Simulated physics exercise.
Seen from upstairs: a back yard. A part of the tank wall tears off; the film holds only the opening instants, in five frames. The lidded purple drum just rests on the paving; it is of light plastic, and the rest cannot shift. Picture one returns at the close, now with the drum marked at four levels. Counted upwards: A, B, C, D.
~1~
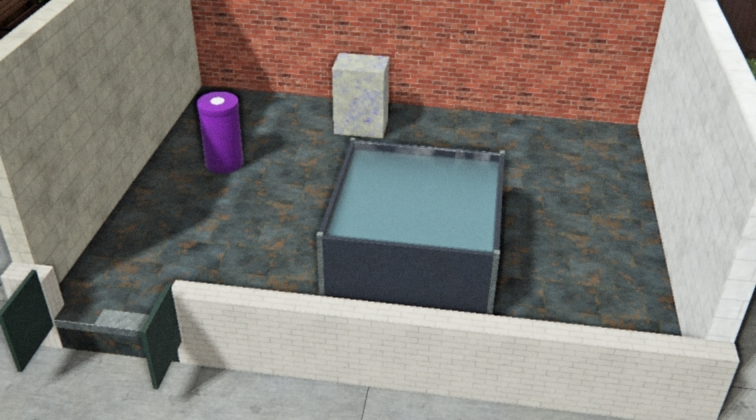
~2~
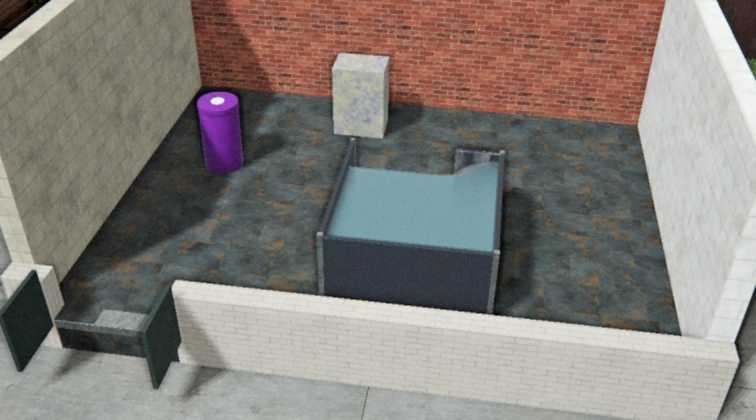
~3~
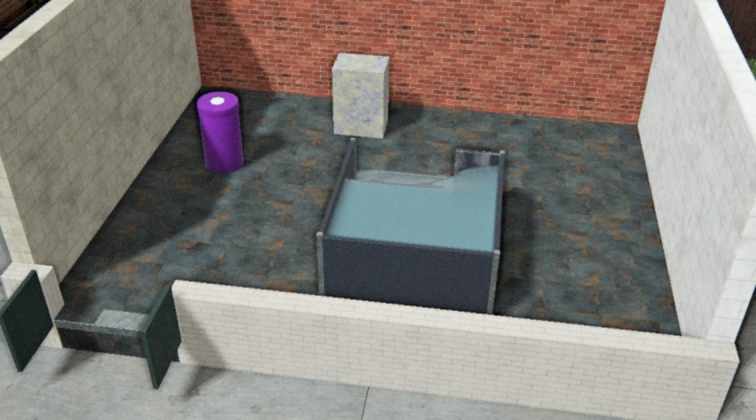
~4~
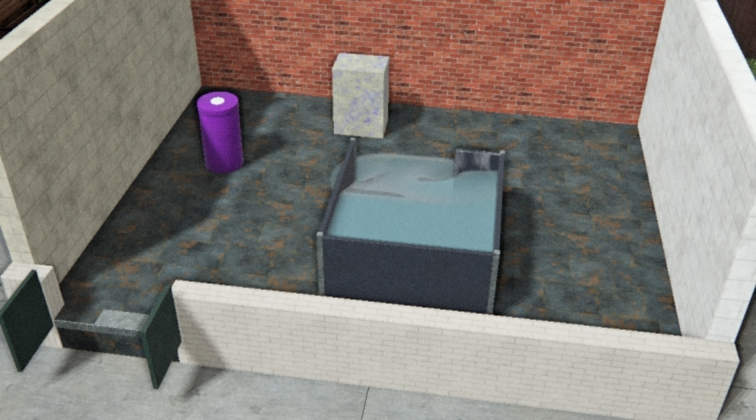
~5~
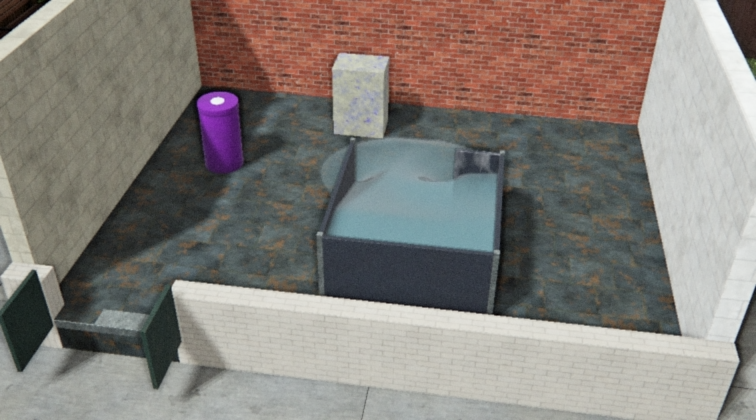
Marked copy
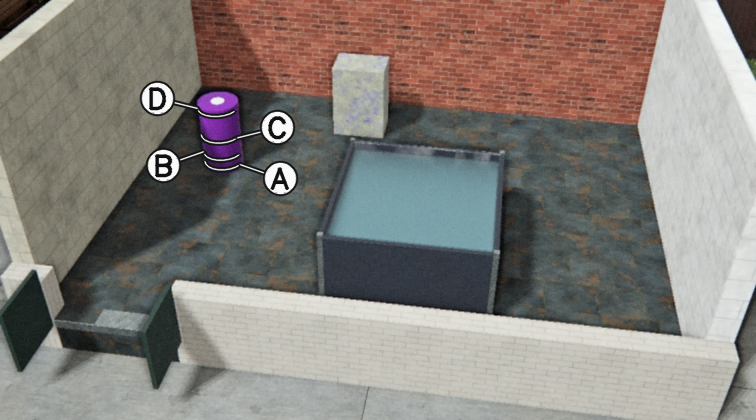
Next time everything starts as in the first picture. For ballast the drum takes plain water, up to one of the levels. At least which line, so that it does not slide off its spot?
It is B.
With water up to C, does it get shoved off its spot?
No, not at all.
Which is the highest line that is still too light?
Line A.
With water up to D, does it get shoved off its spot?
No, that is safe.
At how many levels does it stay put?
Three.
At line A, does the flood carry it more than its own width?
Yes.
On the marked copy, A at (218, 169); B at (217, 160); C at (215, 143); D at (211, 116); from the bottom up A, B, C, D.
For line A, it is pushed about twice its own width away.
For line B, it does not move.
For line C, it does not move.
For line D, it does not move.
